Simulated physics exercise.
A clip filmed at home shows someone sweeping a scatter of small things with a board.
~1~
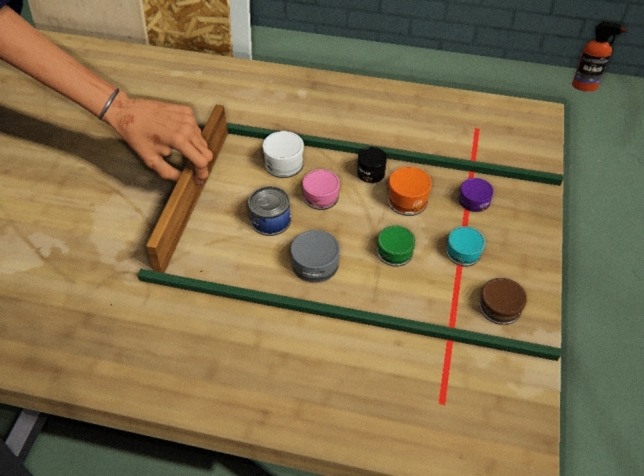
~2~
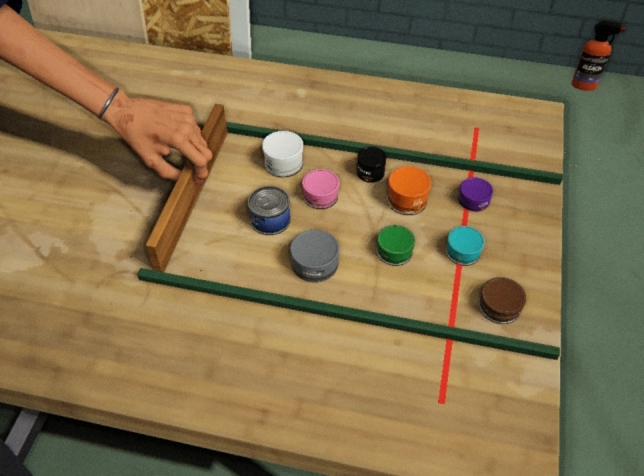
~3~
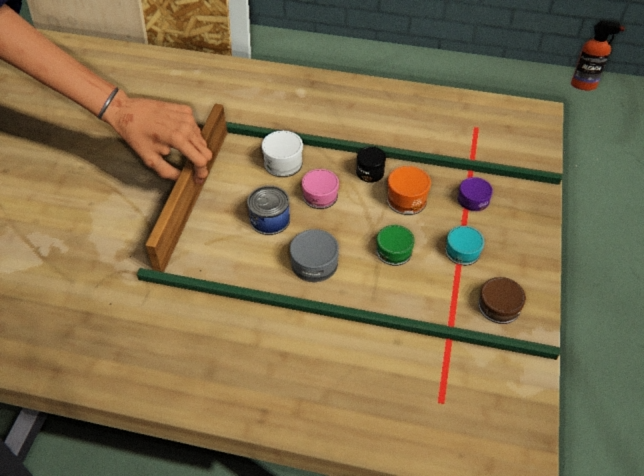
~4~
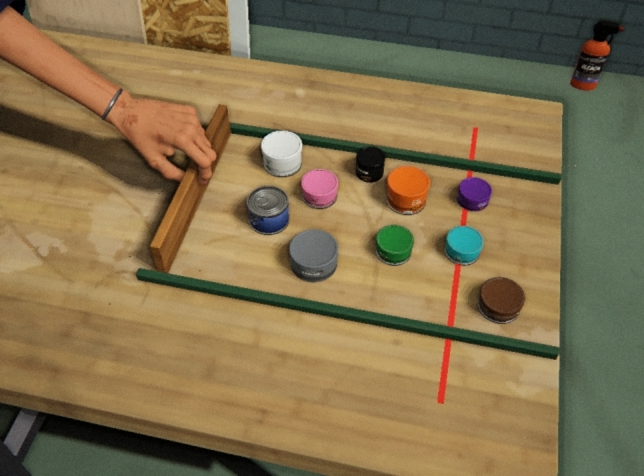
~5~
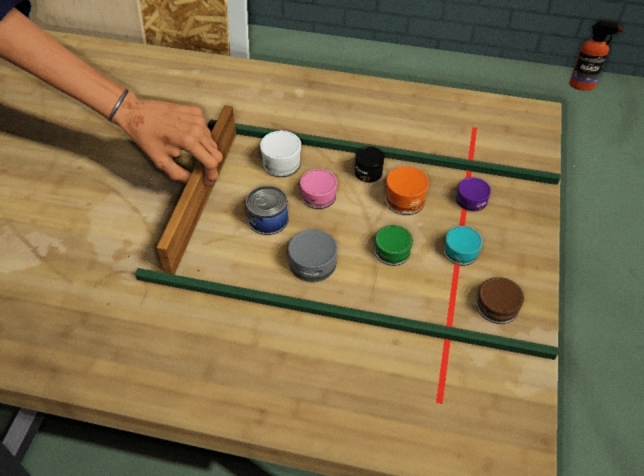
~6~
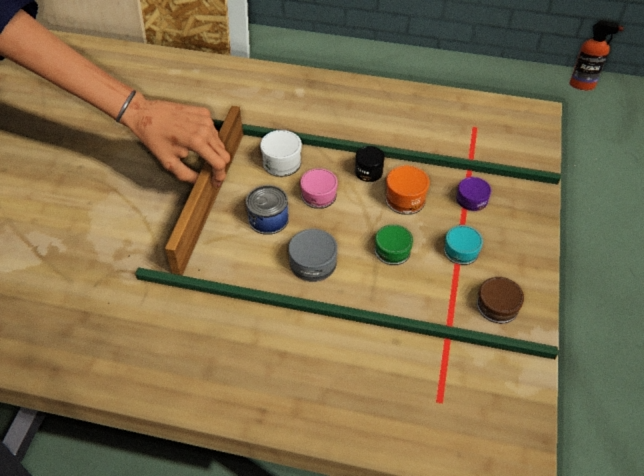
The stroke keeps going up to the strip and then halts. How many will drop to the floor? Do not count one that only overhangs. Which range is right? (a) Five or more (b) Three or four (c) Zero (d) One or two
The answer is c.
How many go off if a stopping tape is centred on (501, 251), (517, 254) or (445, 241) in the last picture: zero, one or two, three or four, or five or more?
So, going place by place, I'd say one or two; five or over; none.
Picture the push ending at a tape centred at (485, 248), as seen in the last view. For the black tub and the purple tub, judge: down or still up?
Black tub - safe; purple tub - gone.
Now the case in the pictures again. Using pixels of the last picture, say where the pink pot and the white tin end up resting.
Final positions - pink pot around (482, 220), white tin around (489, 188).
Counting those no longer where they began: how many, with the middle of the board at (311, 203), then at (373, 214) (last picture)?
Tally at point one: 5; at point two: 7.
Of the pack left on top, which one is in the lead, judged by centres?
I reckon it's the purple tub.
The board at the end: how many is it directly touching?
Well, it touches 4.
A little later, none off yet; brown tin at rest near (500, 300); purple tub at rest near (473, 194); turquoise tin at rest near (463, 245).
When it is over, the number that fall off is zero.
